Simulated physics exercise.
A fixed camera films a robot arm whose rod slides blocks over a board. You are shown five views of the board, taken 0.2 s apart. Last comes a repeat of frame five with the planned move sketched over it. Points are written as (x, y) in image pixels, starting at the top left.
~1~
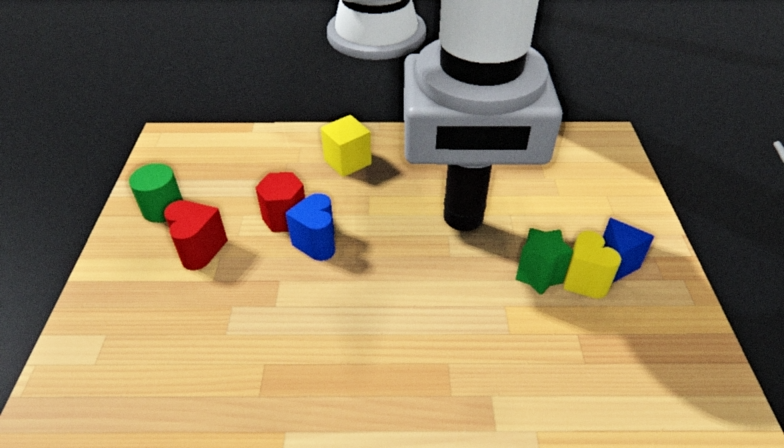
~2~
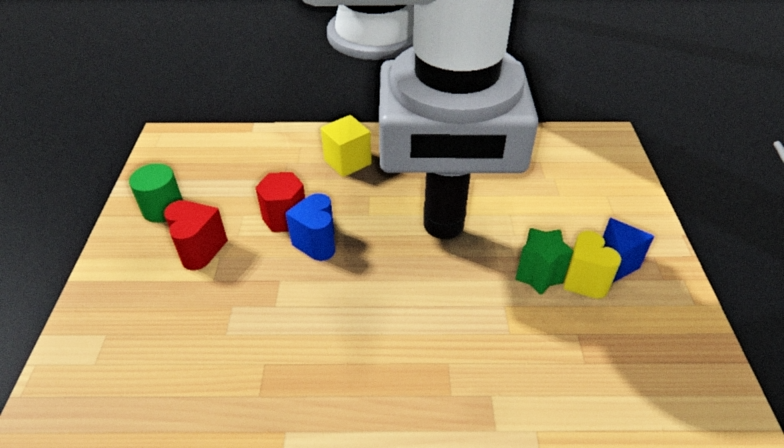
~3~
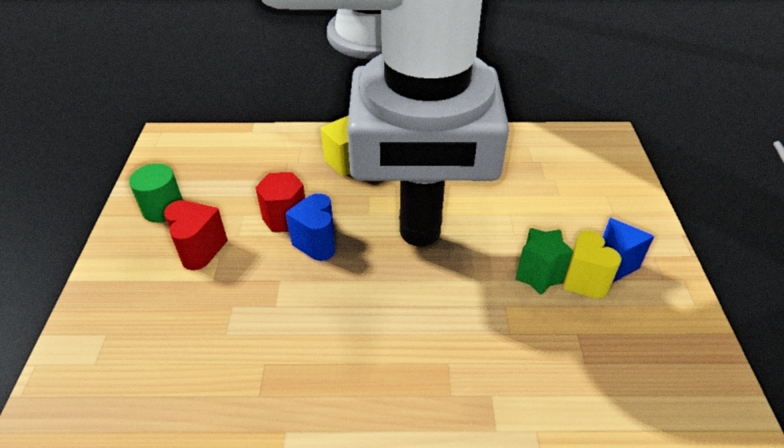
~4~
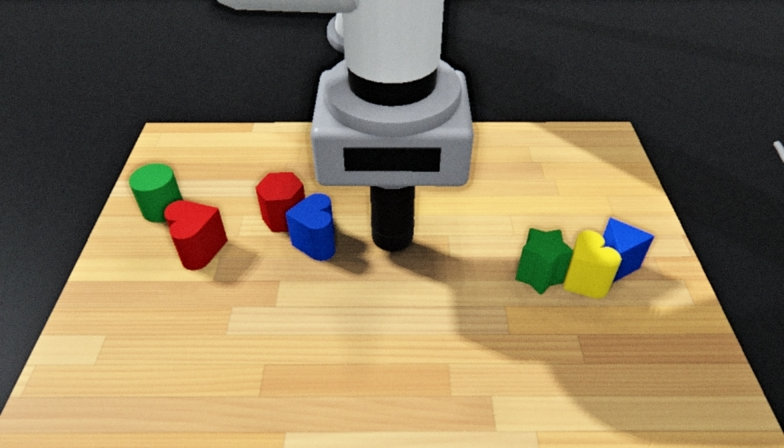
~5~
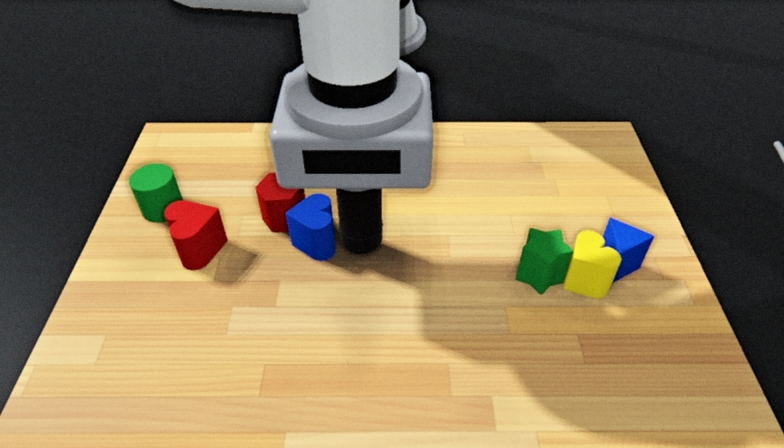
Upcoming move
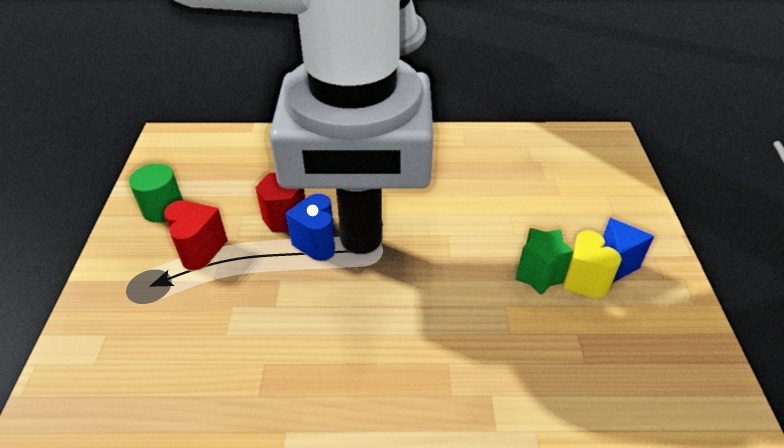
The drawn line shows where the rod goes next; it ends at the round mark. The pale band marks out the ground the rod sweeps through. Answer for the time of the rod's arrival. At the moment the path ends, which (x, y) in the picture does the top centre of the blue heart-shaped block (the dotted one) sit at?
Top centre: (220, 200).
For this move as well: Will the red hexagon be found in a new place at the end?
Going by the path, yes.
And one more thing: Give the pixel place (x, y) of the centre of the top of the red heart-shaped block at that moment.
Final place: (151, 214).
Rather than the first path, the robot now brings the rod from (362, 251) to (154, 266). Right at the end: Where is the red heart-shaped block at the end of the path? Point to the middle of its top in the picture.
It will end up at (134, 206).
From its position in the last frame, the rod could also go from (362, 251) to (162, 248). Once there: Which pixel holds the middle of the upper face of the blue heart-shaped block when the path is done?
The answer is (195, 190).
The drawn path runs from (362, 251) through (292, 254) and (221, 262) to (149, 286); the dot is on the blue heart-shaped block.
The first path, step by step. One third of the way, rod (289, 244); red hexagon (268, 179), turned 35° clockwise; blue heart-shaped block (253, 210), turned 35° clockwise.
Two thirds of the way, rod (217, 251); red heart-shaped block (171, 213), turned 40° anticlockwise; red hexagon (268, 178), turned 40° clockwise; blue heart-shaped block (220, 200), turned 80° clockwise.
At the end, rod (144, 276); green cylinder not moved; red heart-shaped block (151, 214), turned 15° clockwise; red hexagon (268, 178), turned 40° clockwise; blue heart-shaped block (220, 200), turned 80° clockwise.
